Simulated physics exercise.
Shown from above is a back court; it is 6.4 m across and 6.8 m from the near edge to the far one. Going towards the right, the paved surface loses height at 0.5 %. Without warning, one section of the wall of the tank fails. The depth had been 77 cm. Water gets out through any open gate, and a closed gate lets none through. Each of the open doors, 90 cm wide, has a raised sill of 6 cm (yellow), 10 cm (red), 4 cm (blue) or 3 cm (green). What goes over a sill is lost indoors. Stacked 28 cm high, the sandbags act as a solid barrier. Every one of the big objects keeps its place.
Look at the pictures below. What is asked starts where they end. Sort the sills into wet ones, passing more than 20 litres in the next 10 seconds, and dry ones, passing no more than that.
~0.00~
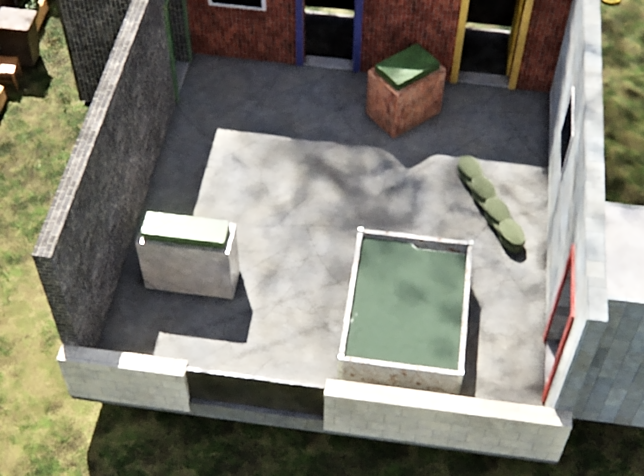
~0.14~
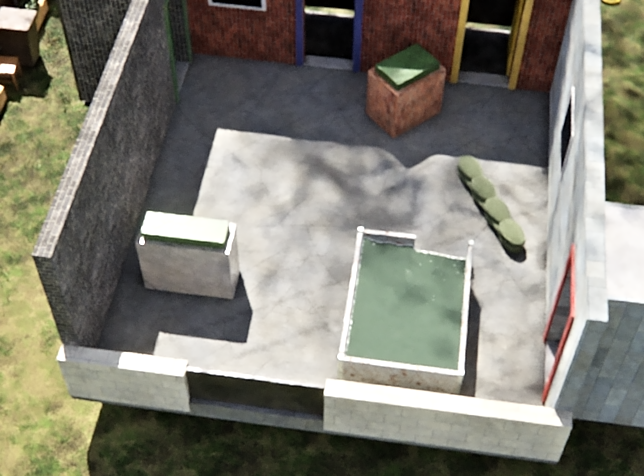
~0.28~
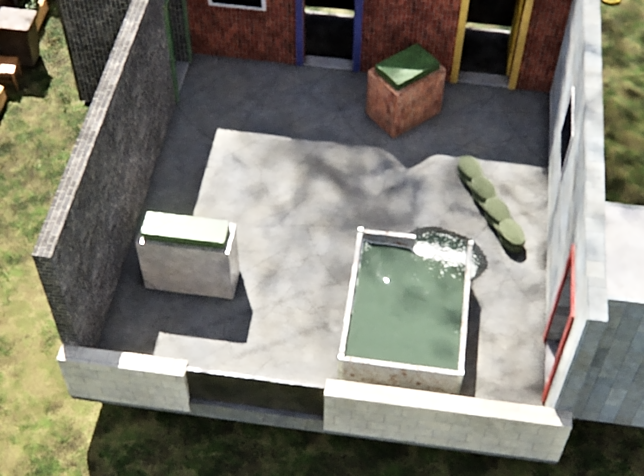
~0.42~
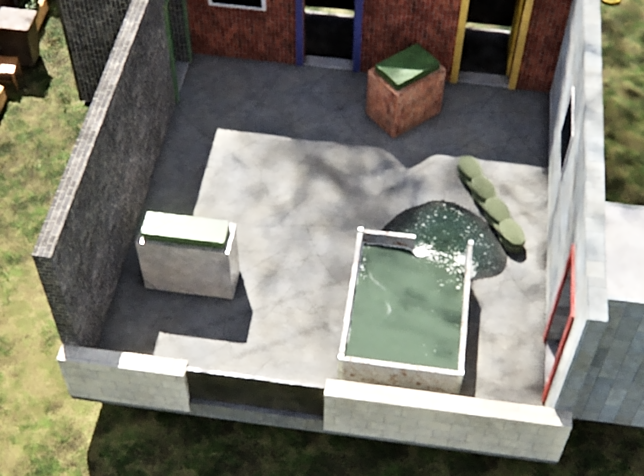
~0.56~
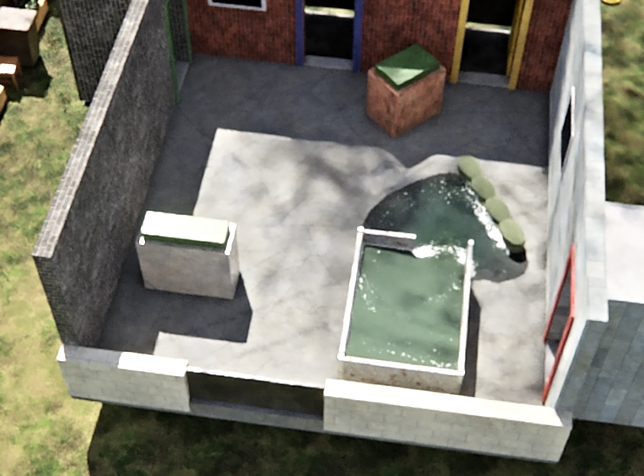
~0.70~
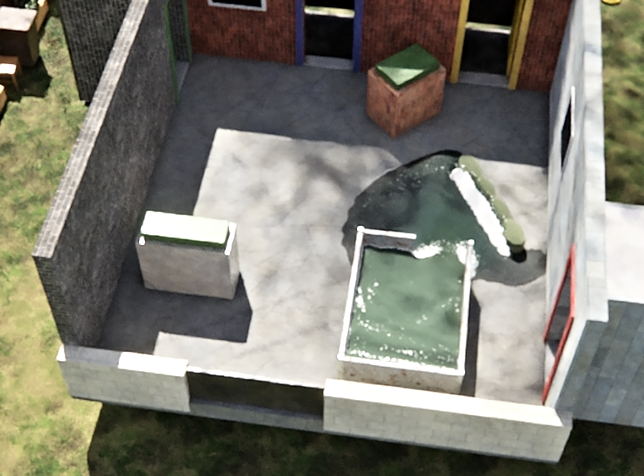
Yellow door: Wet; red door: Dry; blue door: Wet; green door: Wet.
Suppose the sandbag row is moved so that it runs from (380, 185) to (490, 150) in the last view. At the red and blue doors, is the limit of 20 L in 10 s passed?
Note - red: Limit held; blue: Limit held.
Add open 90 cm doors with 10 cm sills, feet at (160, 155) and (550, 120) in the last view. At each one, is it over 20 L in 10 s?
Well, the first one ends up on the low side, the second one on the high side.
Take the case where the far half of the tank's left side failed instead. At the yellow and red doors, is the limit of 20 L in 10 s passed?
Then: Yellow under, red not over.
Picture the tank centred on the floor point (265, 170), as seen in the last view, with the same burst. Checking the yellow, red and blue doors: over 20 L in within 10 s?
Against that limit: Yellow below, red under, blue above.
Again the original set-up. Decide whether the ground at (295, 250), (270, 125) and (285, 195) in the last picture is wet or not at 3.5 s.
First spot not yet wet, second submerged, third not yet wet.
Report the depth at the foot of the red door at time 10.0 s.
Roughly 10.0 centimetres.
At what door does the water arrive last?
I'd say the green one.
After 1.4 s water covers 20 % of the floor and is deepest (41 cm) near (416, 133); yellow door not reached, red door not reached, blue door not reached, green door not reached.
After 2.2 s water covers 35 % of the floor and is deepest (40 cm) near (404, 139); yellow door 11 cm at the sill, 10 L in, red door 2 cm at the sill, 0 L in, blue door 4 cm at the sill, 0 L in, green door not reached.
After 3.5 s water covers 55 % of the floor and is deepest (28 cm) near (202, 57); yellow door 11 cm at the sill, 64 L in, red door 4 cm at the sill, 0 L in, blue door 7 cm at the sill, 12 L in, green door 11 cm at the sill, 8 L in.
After 6.0 s water covers 65 % of the floor and is deepest (16 cm) near (404, 139); yellow door 11 cm at the sill, 124 L in, red door 3 cm at the sill, 0 L in, blue door 6 cm at the sill, 30 L in, green door 12 cm at the sill, 160 L in.
After 10.0 s water covers 85 % of the floor and is deepest (10 cm) near (485, 223); yellow door 9 cm at the sill, 164 L in, red door 10 cm at the sill, 0 L in, blue door 6 cm at the sill, 41 L in, green door 7 cm at the sill, 259 L in.
